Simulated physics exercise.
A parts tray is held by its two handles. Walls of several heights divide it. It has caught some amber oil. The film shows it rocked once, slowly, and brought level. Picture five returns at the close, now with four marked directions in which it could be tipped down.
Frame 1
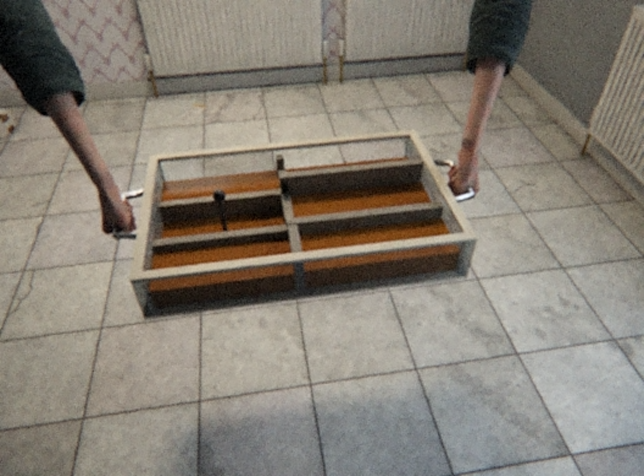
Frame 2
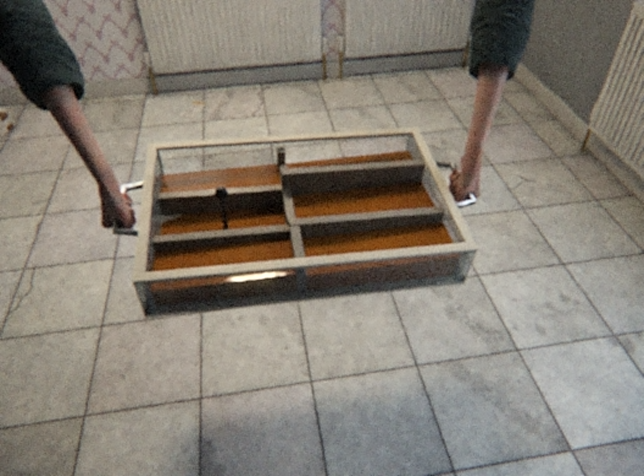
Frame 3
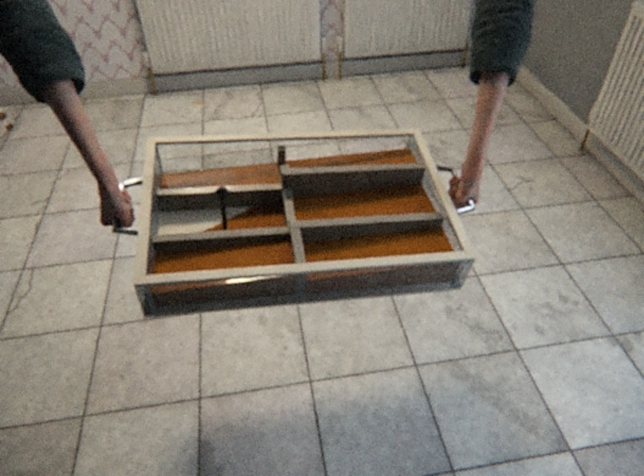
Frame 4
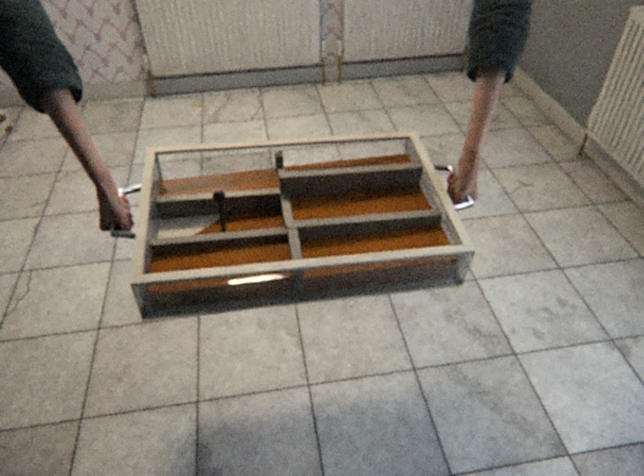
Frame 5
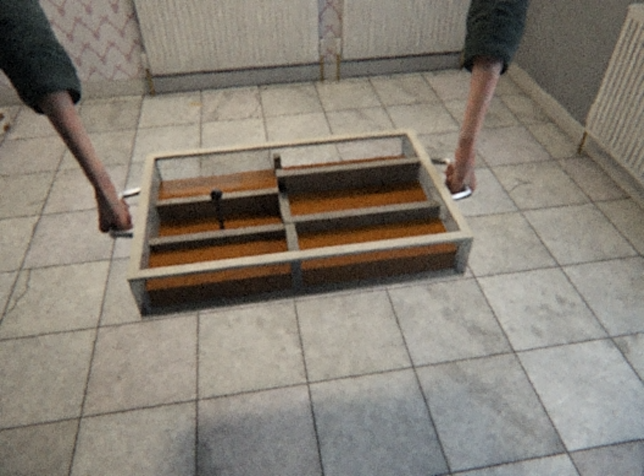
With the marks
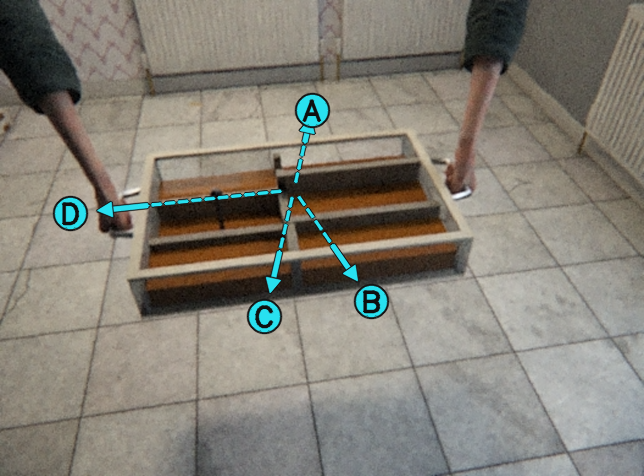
At the start, two hands hold a level, divided tray of amber liquid by its side handles above a tiled floor. They tip it slightly down toward the front right, baring part of the centre left bay, then bring it level again, and amber covers that patch once more.
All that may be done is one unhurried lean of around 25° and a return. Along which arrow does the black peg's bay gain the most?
Go for D.
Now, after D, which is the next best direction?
C.
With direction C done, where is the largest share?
The front left bay.
On the marked copy, A ends at (309, 123); B ends at (354, 276); C ends at (271, 287); D ends at (102, 210).
Choosing A, about 7 % of the liquid ends in the peg's bay; nothing spills.
Choosing B, about 4 % of the liquid ends in the peg's bay; nothing spills.
Choosing C, about 15 % of the liquid ends in the peg's bay; about 19 % goes over the rim.
Choosing D, about 20 % of the liquid ends in the peg's bay; about 31 % goes over the rim.
